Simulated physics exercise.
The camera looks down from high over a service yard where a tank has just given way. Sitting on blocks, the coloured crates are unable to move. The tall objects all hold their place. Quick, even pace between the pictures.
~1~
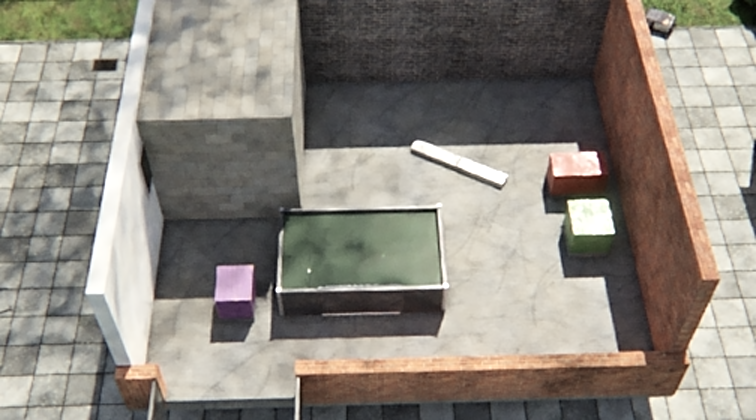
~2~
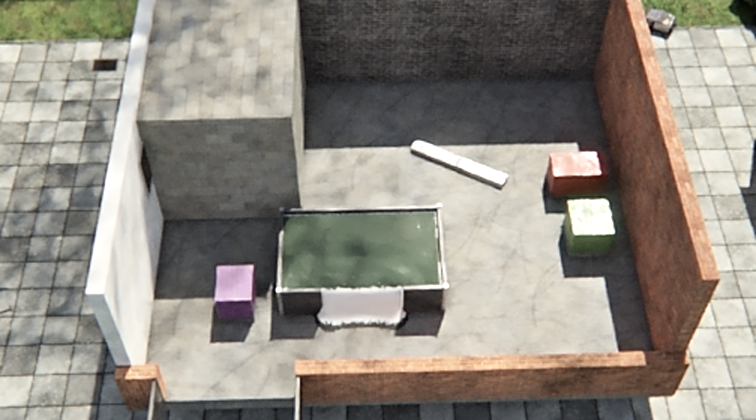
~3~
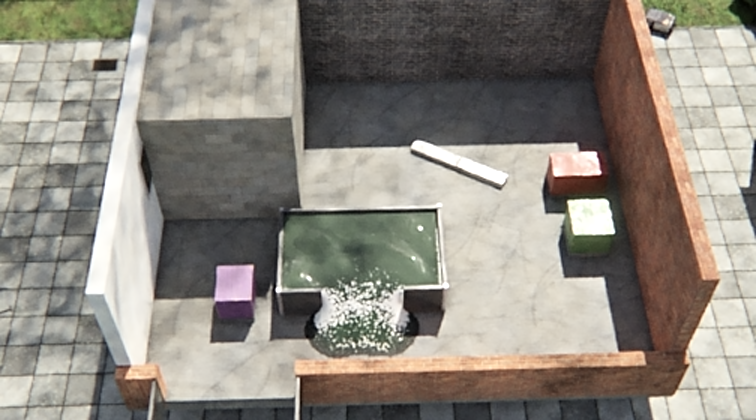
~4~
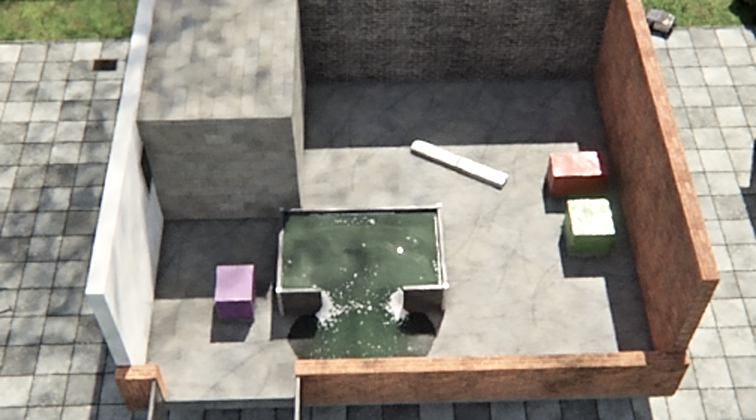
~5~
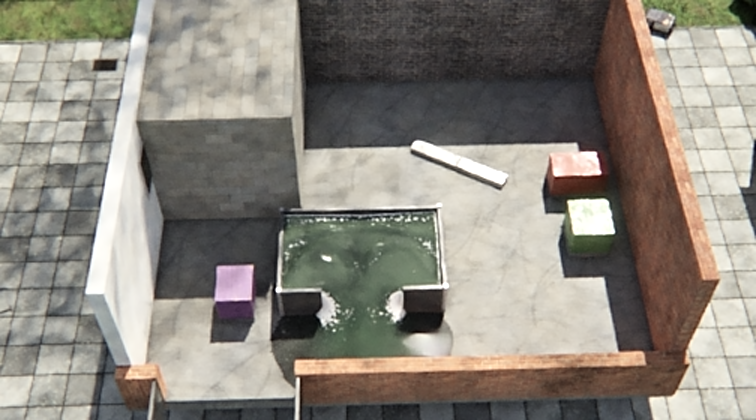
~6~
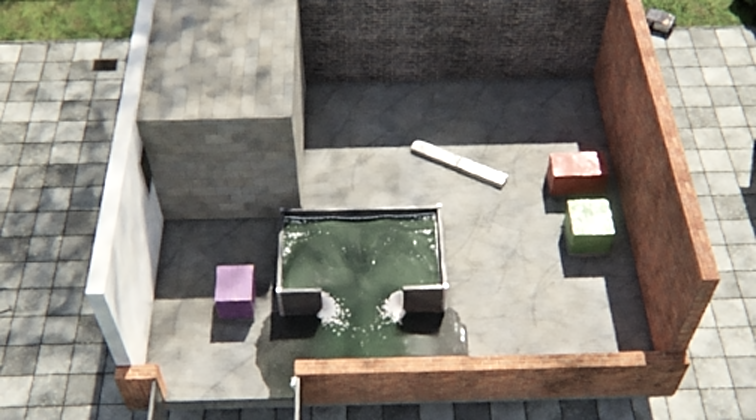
In a walled yard with coloured crates, the front of an open tank gave way and green water gushed through the gap, spreading across the paving beside the low brick wall while the crates stayed still.
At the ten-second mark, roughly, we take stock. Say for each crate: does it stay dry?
Green crate: No, it gets wet; red crate: No, it gets wet; purple crate: No, it gets wet.
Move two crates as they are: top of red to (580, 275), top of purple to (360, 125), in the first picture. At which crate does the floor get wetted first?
Red-painted one.
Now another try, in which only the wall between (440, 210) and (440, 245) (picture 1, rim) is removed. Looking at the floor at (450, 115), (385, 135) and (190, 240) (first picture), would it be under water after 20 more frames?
Obs. 1: Moisture-free; obs. 2: Moisture-free; obs. 3: Moisture-free.
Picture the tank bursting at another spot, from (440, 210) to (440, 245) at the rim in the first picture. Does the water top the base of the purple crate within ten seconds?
After ten seconds, the purple crate is still clear.
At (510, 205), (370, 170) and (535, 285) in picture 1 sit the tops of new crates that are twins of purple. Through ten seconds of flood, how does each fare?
Gets flooded, stays clear, gets flooded.
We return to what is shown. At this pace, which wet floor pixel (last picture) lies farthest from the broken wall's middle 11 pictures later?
Close to (660, 374).
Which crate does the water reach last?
It is the crate marked red.
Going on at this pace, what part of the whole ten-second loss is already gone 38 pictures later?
I'd estimate close to 70 per cent.
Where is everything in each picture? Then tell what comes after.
In the first frame, the open tank at (361, 250) is whole and still.
In the second frame, water pours out at (363, 304) and has run to (320, 322).
In the third frame, the front is at (320, 347), out from the gap at (363, 305).
In the fourth frame, water pours out at (363, 305) and has run to a hidden place.
In the fifth frame, the front is at a hidden place, out from the gap at (363, 305).
In the sixth frame, the front is at a hidden place, out from the gap at (363, 304).
A moment on, water covers 15 % of the floor; the green crate not reached, the red crate not reached, the purple crate water round its plinth.
Next, water covers 30 % of the floor; the green crate not reached, the red crate not reached, the purple crate water round its plinth.
Then, water covers 45 % of the floor; the green crate water round its plinth, the red crate water round its plinth, the purple crate water round its plinth.
Later, water covers 60 % of the floor; the green crate water round its plinth, the red crate water round its plinth, the purple crate water round its plinth.
In the end, water covers 85 % of the floor; the green crate was topped, the red crate was topped, the purple crate was topped.
